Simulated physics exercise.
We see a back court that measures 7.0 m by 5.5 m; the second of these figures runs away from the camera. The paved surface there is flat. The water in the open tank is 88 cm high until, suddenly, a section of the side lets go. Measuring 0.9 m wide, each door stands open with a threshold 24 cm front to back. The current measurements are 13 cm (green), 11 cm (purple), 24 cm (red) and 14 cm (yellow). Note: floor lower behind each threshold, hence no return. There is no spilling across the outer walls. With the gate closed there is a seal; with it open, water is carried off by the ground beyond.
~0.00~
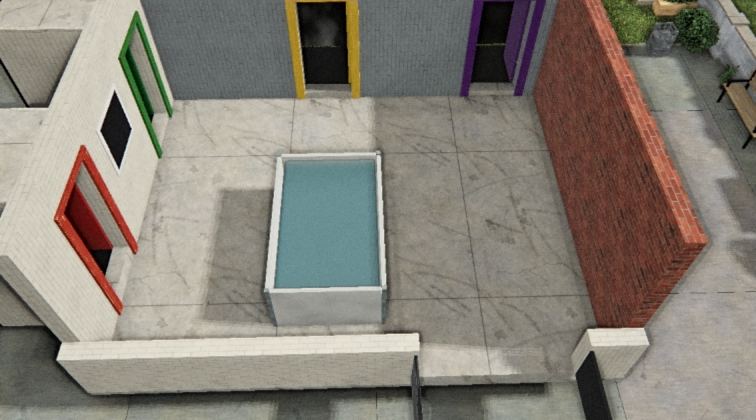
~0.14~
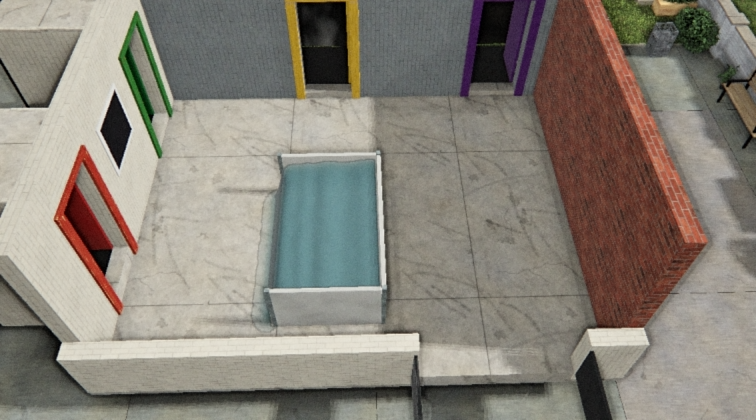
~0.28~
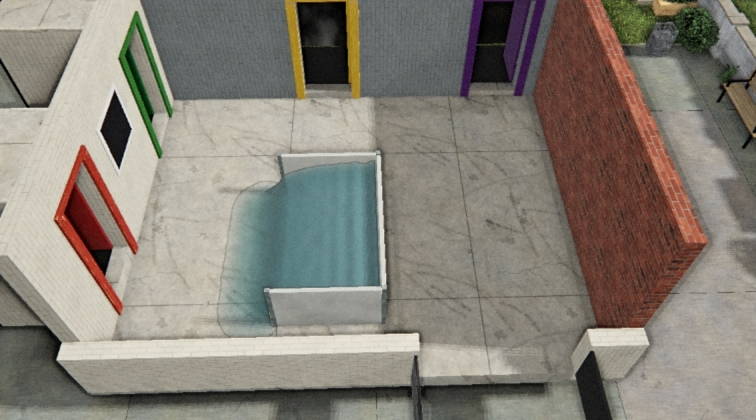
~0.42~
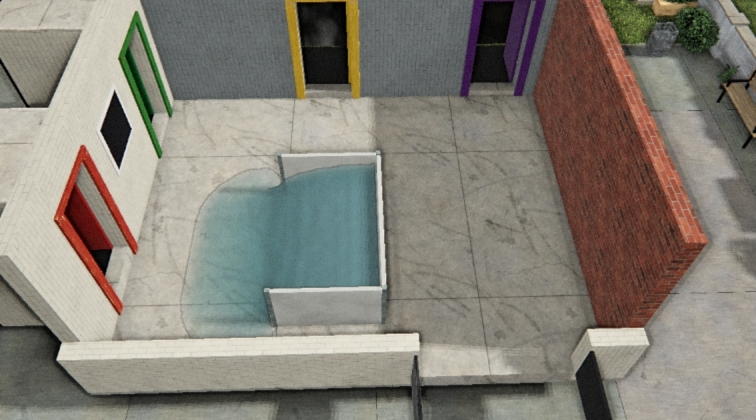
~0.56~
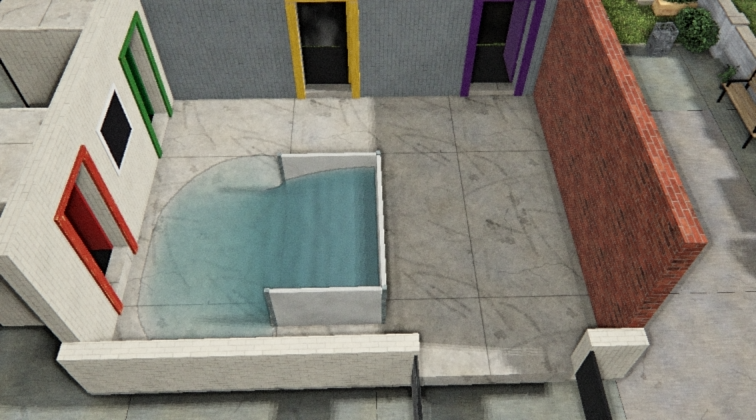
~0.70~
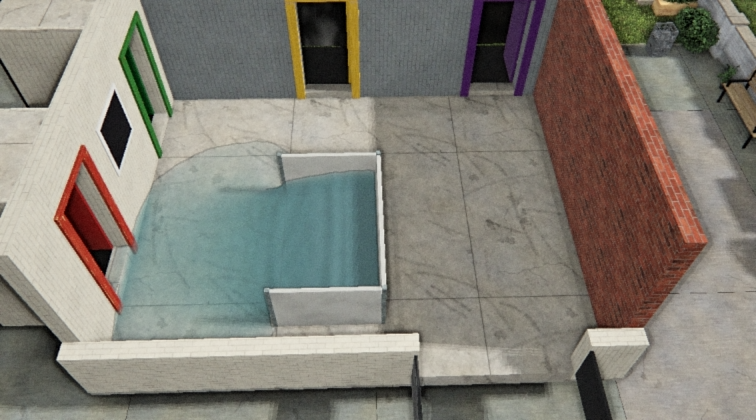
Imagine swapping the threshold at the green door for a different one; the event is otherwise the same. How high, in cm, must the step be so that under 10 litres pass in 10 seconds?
Roughly 20 cm.
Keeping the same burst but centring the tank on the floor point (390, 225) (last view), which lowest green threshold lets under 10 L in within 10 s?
Roughly 26 cm is needed.
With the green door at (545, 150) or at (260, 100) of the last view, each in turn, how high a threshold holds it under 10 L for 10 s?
First place around 11.5 cm, second around 17 cm.
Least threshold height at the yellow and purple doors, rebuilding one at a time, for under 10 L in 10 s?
You'd want about 8.5 centimetres at yellow and about 9.5 centimetres at purple.
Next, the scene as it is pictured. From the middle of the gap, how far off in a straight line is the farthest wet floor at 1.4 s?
Front distance: Approx. 4.2 m.
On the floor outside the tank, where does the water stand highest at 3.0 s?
At about pixel (171, 116).
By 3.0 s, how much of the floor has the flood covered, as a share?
Approximately 45 % of the floor.
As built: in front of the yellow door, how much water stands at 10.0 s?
5.5 cm.
After 1.4 s water covers 30 % of the floor, deepest (55 cm) near (130, 321); 16 cm at the green door, 0 litres in over its 13 cm threshold.
After 3.0 s water covers 45 % of the floor, deepest (32 cm) near (171, 116); 18 cm at the green door, 12 litres in over its 13 cm threshold.
After 10.0 s water covers 100 % of the floor, deepest (13 cm) near (126, 289); 8 cm at the green door, 52 litres in over its 13 cm threshold.
At the green door as built, the water arrived by 1.1 s and peaked near 19 cm at 4.8 s.
With a threshold of 17.5 cm, 18 litres would have come in within the 10 s; with 23.5 cm, 3 litres. So under 10 litres takes about 20 cm.
